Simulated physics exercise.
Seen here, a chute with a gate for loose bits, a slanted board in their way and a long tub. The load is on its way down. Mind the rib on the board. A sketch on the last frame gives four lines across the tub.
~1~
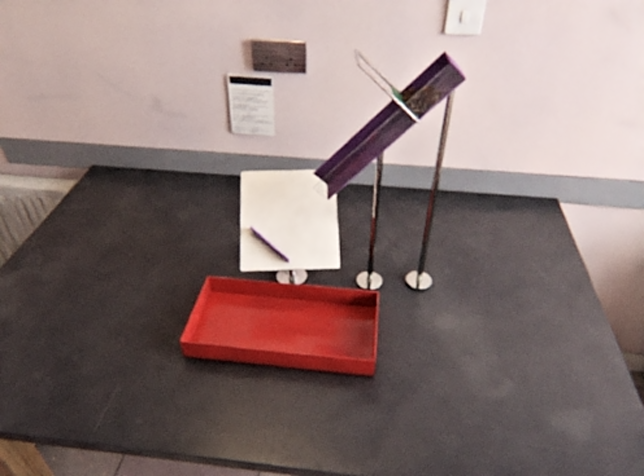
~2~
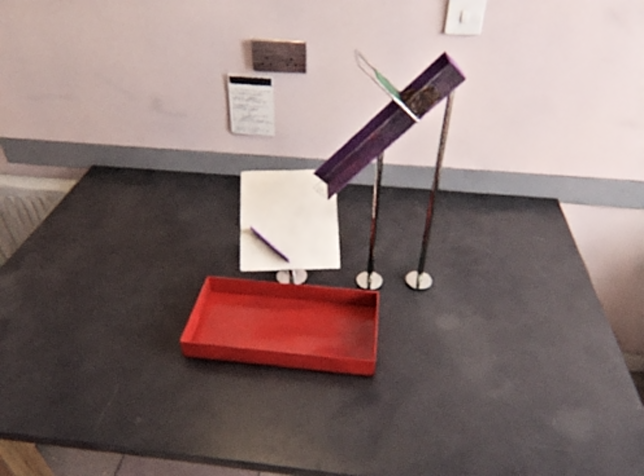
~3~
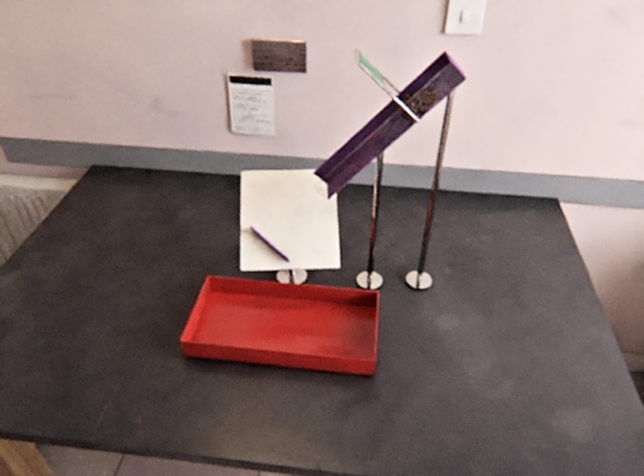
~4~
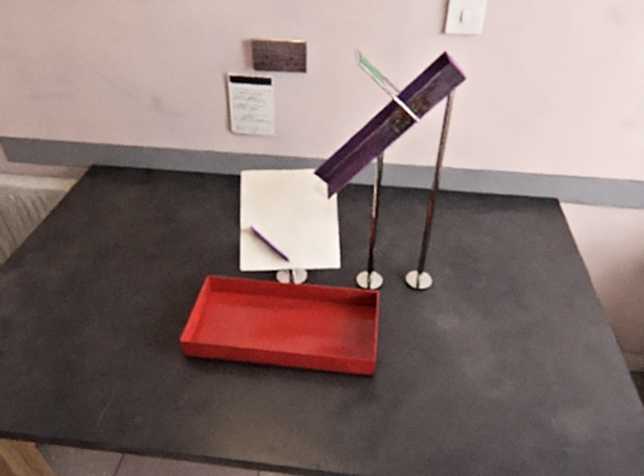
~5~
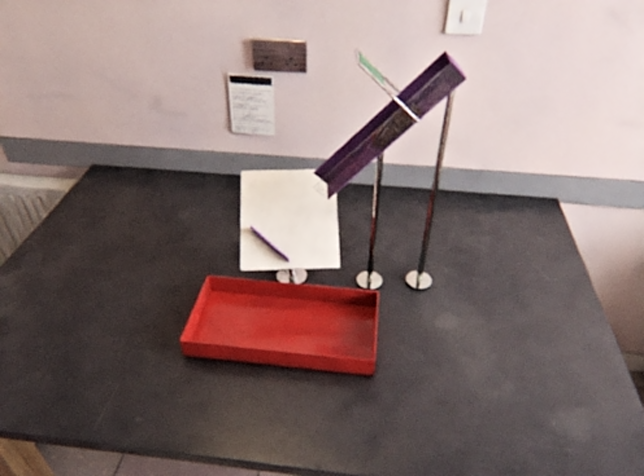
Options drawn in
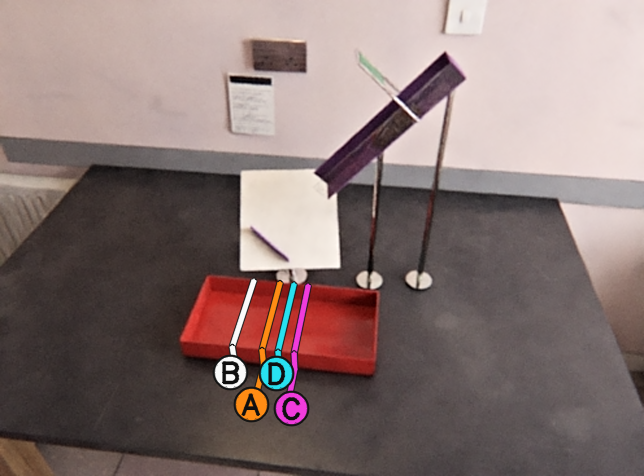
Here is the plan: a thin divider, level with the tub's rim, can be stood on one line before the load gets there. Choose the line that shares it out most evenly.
It is C.
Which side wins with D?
More lands on the right.
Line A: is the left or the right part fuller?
The right side.
On the marked copy, line A crosses the front rim at (262, 349); line B crosses the front rim at (232, 346); line C crosses the front rim at (294, 352); line D crosses the front rim at (278, 350).
Choosing A, of what is caught, a small part on the left of the divider, most on the right.
Choosing B, of what is caught, a stray few on the left of the divider, nearly all on the right.
Choosing C, of what is caught, about half on the left of the divider, about half on the right.
Choosing D, of what is caught, a small part on the left of the divider, most on the right.
